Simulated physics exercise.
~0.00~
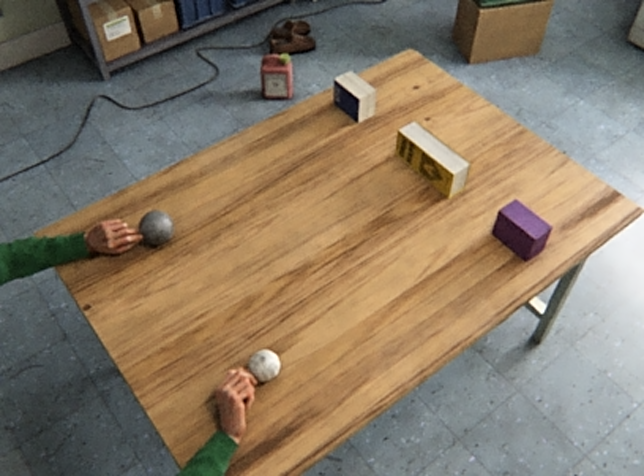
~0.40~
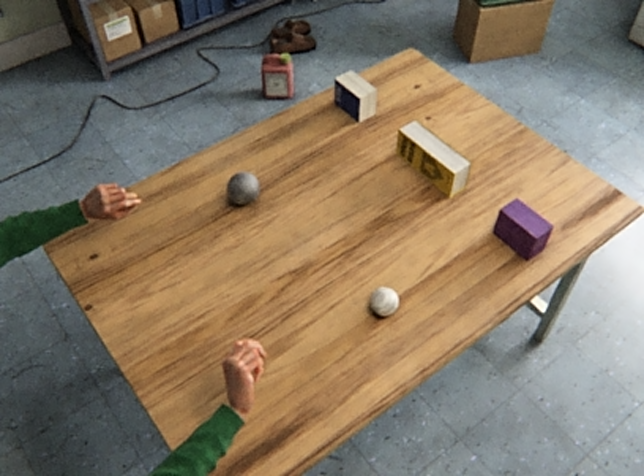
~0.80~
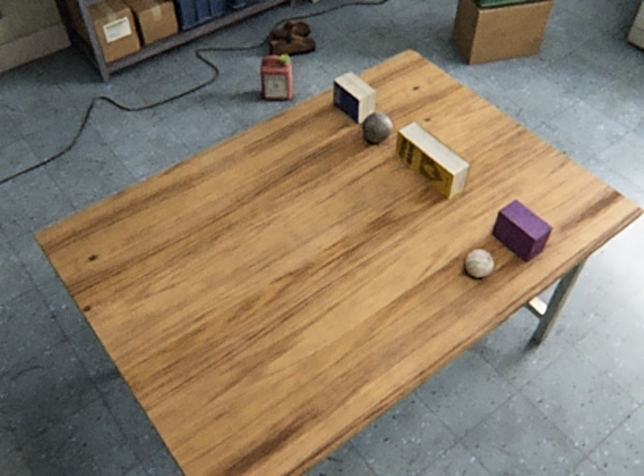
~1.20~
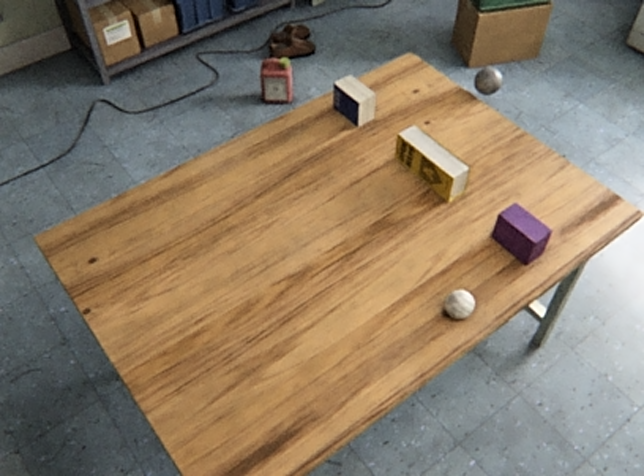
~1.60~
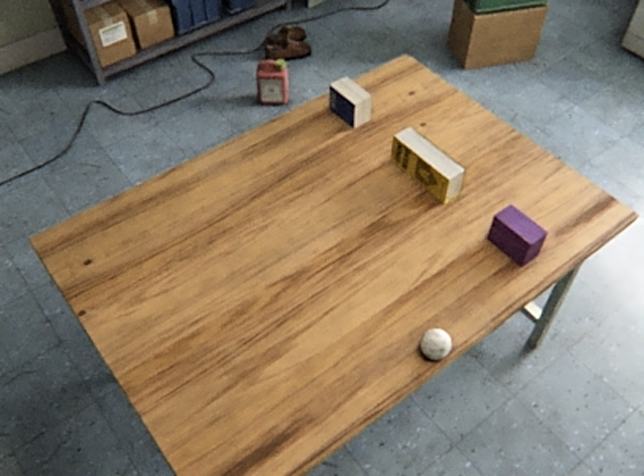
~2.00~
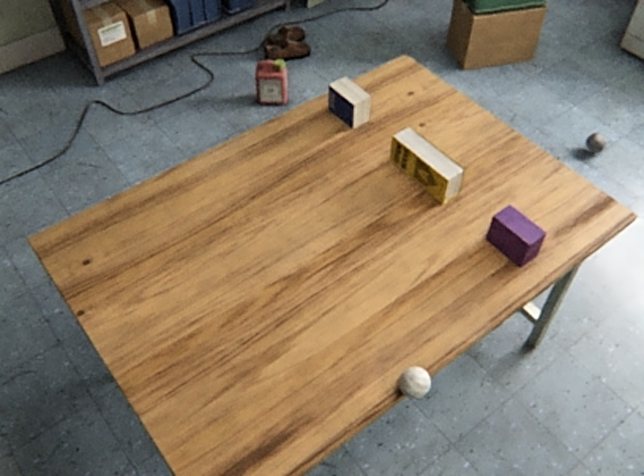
Two hands pushed a grey ball and a whitish ball across a wooden table toward a row of blocks; the grey one slipped between two and dropped to the floor beyond, while the whitish one bounced back and reached the table's near edge.
